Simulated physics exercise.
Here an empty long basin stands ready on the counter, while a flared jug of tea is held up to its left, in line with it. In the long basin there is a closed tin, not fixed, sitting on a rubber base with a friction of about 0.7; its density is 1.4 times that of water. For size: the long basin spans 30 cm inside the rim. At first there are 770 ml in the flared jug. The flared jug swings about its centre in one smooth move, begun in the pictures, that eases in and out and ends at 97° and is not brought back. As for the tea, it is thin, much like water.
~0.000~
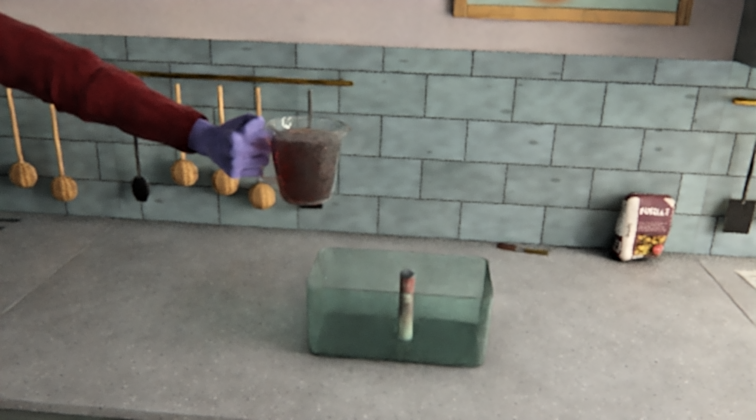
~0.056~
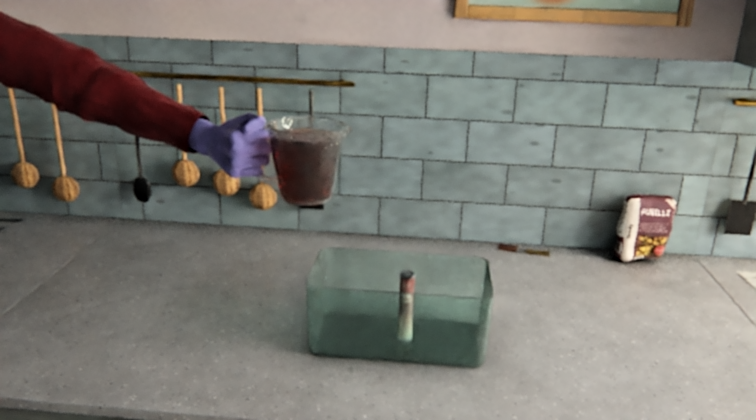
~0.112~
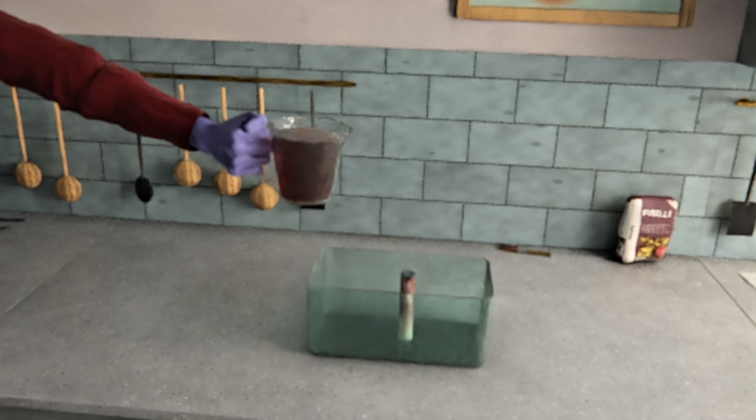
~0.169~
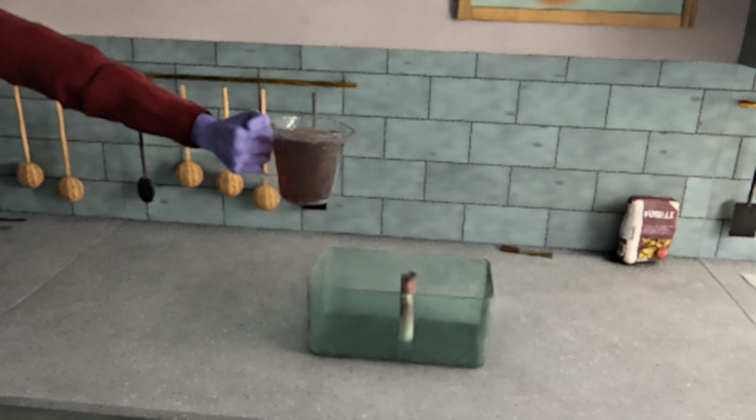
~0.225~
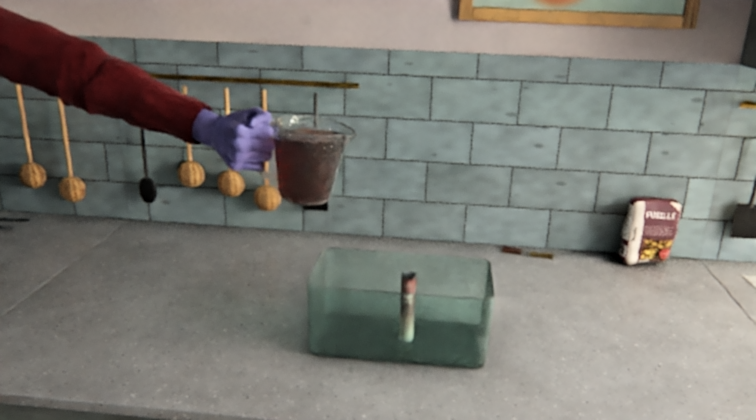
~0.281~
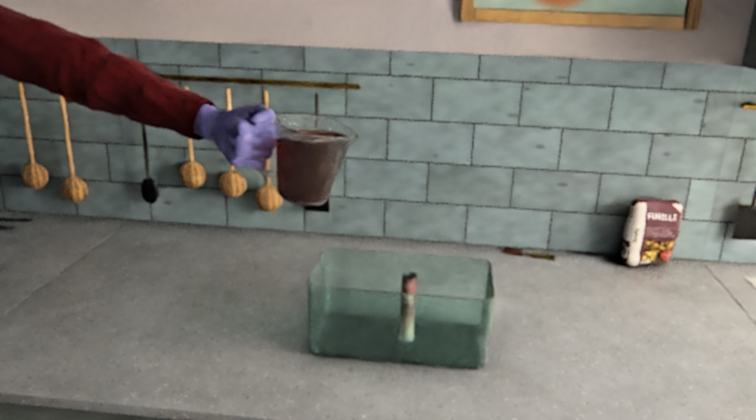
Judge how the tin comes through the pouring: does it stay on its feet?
No, I expect it to overbalance.
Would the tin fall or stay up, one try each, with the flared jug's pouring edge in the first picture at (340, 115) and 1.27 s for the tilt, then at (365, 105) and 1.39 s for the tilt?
Trial 1 - tin tips; trial 2 - tin tips.
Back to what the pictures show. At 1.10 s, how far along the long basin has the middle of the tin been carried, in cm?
Close to 0 cm.
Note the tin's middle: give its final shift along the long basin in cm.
It finishes around 7.0 cm from where it began.
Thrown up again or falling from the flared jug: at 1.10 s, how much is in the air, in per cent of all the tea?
Close to 22 per cent.
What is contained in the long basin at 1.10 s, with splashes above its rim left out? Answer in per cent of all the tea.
Near 48 per cent of the total.
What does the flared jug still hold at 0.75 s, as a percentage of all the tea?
About 80 per cent.
By 0.75 s the tilt is 57° and 79 per cent is still to pour; the tin stands where it began.
By 1.10 s the tilt is 89° and 29 per cent is still to pour; the tin stands where it began.
By 1.47 s the tilt is 97° and 2 per cent is still to pour; the tin lies on its side.
By 1.86 s the tilt is 97° and 0 per cent is still to pour; the tin lies on its side.
At rest the tin lies on its side.
